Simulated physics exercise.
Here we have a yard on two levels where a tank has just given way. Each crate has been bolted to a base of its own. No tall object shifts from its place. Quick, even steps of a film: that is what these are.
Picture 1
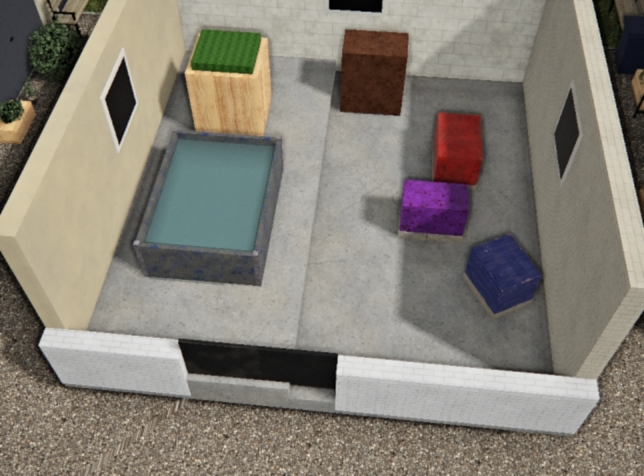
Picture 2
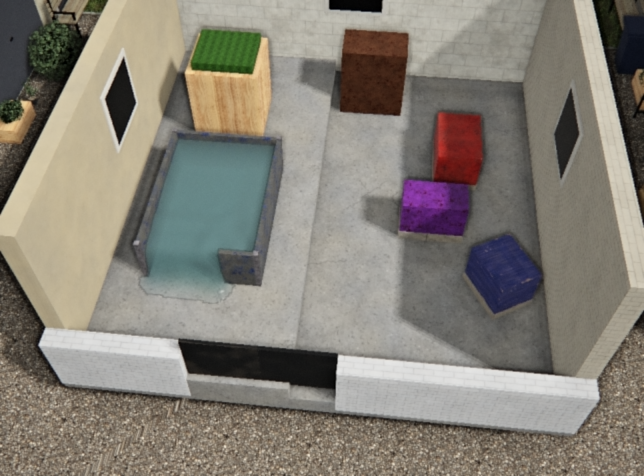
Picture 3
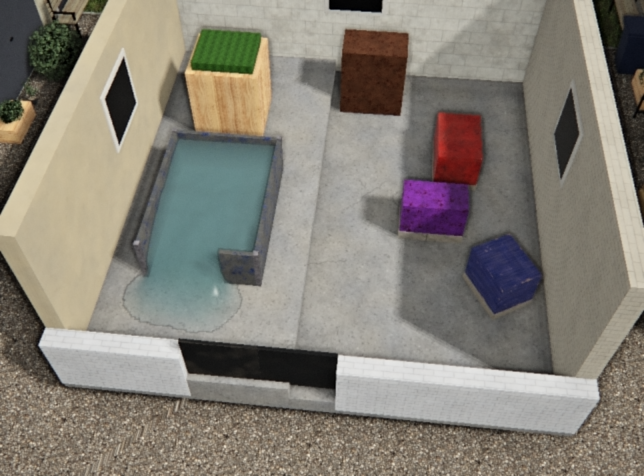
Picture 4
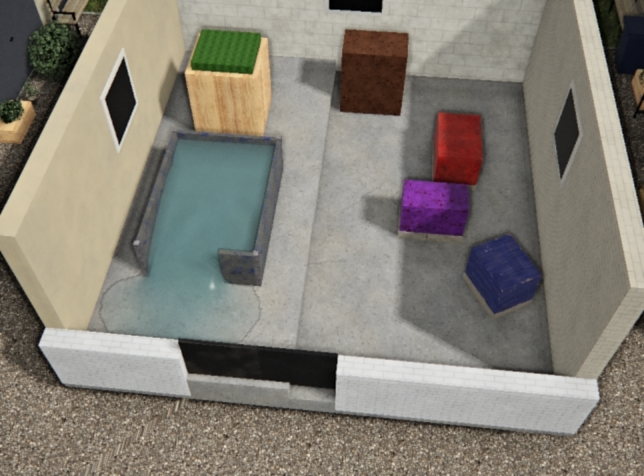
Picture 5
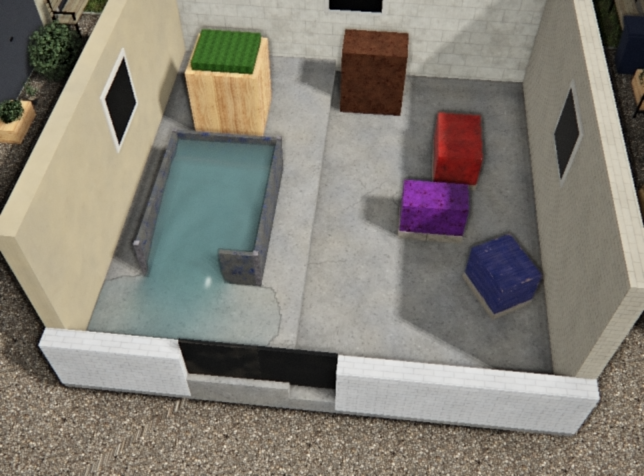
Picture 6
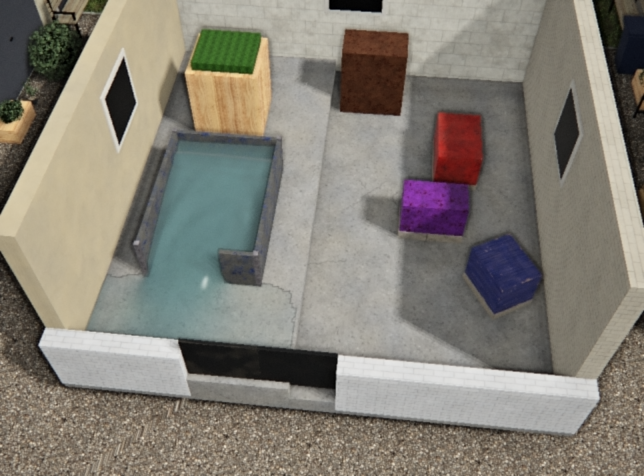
In a walled yard with colored blocks, the front of a gray tank opened at its left side, and water poured out, spreading across the floor toward the front wall and then to the right.
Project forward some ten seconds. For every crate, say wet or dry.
Result: The red crate will come through untouched, the purple crate will come through untouched, the blue crate will not stay dry.
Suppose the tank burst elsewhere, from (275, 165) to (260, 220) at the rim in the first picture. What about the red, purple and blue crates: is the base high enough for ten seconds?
Red: Flooded, purple: Flooded, blue: Flooded.
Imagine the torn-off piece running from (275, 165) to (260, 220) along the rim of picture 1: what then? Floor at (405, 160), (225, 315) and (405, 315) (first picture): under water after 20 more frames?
Okay, the first is waterlogged, the next is left untouched, and the last is waterlogged.
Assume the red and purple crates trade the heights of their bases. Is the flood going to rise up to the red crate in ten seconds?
My reading: Red crate escapes it.
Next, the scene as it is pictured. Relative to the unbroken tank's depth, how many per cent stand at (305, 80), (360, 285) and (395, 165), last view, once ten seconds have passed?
In turn 4, 14 and 10 in a hundred.
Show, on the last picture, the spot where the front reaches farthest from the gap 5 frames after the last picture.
My best guess is about (386, 389).
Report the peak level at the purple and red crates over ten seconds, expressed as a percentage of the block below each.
About 70 % and 70 %.
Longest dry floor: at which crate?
That would be the crate marked red.
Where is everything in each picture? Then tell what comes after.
In the first picture, still water in the tank at (213, 192).
In the second picture, water pours out at (185, 266) and has run to (226, 289).
In the third picture, water pours out at (185, 268) and has run to (219, 321).
In the fourth picture, the front is at a hidden place, out from the gap at (185, 269).
In the fifth picture, water pours out at (185, 269) and has run to a hidden place.
In the sixth picture, water pours out at (185, 269) and has run to a hidden place.
A moment on, water covers 10 % of the floor; the red crate not reached, the purple crate not reached, the blue crate not reached.
Next, water covers 30 % of the floor; the red crate not reached, the purple crate not reached, the blue crate not reached.
Then, water covers 50 % of the floor; the red crate not reached, the purple crate water round its plinth, the blue crate water round its plinth.
Later, water covers 75 % of the floor; the red crate water round its plinth, the purple crate water round its plinth, the blue crate water round its plinth.
In the end, water covers 95 % of the floor; the red crate stayed above the water, the purple crate stayed above the water, the blue crate was topped.
